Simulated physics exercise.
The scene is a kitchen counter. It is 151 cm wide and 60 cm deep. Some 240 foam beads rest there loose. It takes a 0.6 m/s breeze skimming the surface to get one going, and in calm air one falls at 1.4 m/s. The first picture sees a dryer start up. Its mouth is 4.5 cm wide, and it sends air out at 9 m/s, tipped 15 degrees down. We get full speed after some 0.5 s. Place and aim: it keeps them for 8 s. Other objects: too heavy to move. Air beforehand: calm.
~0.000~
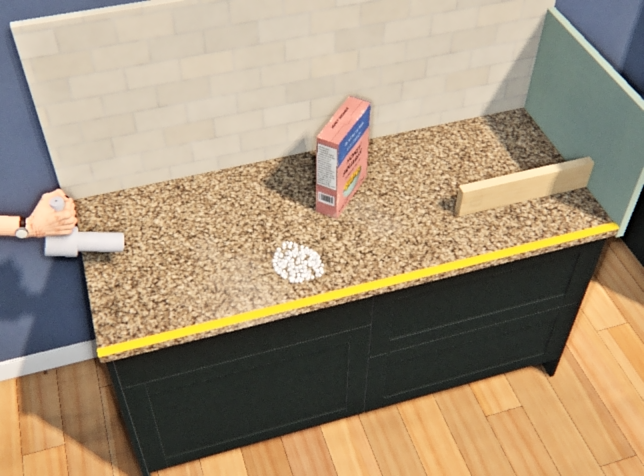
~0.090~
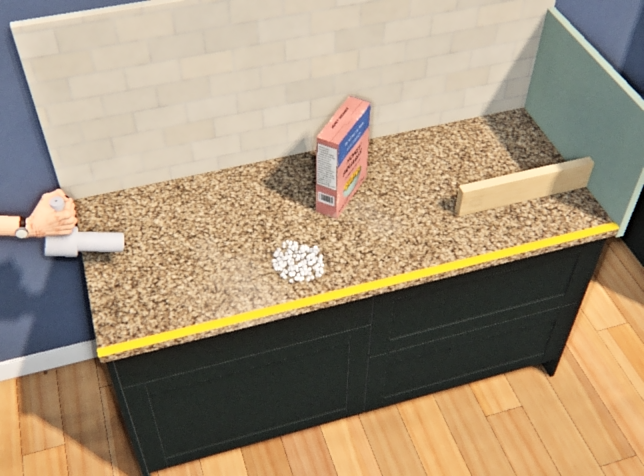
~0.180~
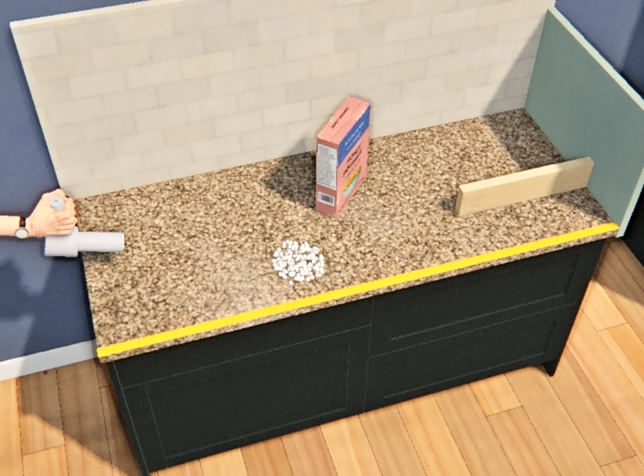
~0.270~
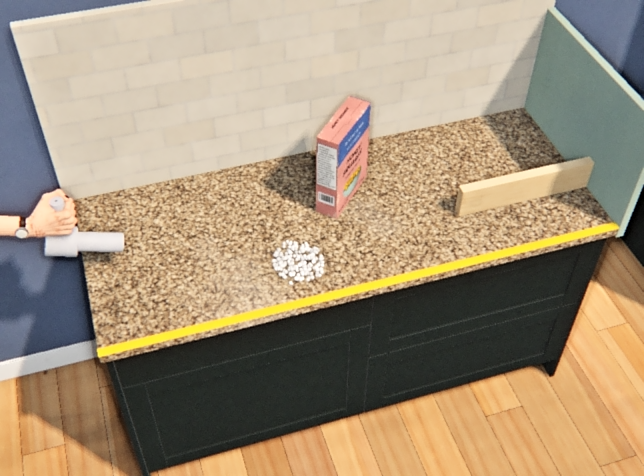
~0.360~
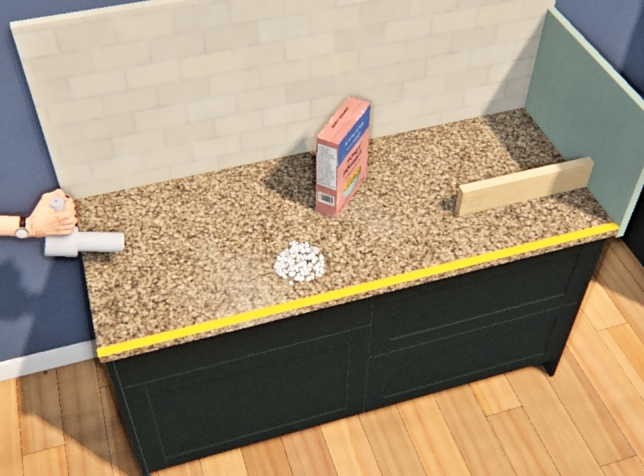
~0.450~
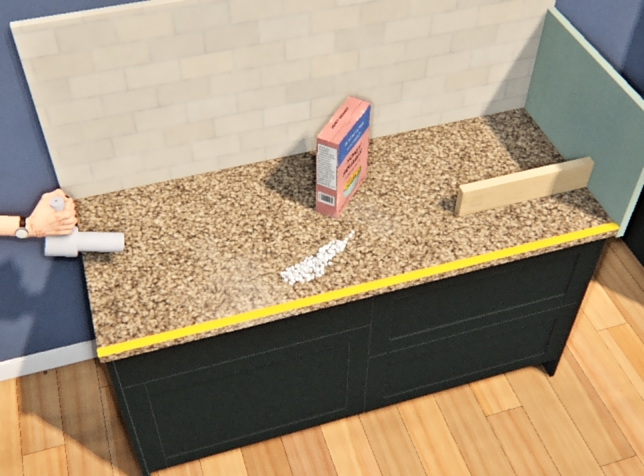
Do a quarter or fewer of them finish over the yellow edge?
No, more than a quarter do.
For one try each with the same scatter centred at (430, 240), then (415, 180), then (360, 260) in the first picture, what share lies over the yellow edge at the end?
Try by try: About 80 per cent, 0 per cent and 100 per cent.
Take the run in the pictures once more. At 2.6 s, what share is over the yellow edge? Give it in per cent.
Some 100 per cent.
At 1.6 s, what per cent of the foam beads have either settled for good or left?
The share is near 100 per cent.
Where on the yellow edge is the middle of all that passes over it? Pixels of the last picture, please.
Midpoint of crossings, approx. (458, 268).
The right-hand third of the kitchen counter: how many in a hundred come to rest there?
1 %.
After 1.6 s, 1 % are on the move or not yet settled, 99 % are over the yellow edge.
After 2.6 s, 1 % are on the move or not yet settled, 99 % are over the yellow edge.
After 4.4 s, 1 % are on the move or not yet settled, 99 % are over the yellow edge.
After 8.0 s, at the end, 99 % are over the yellow edge.
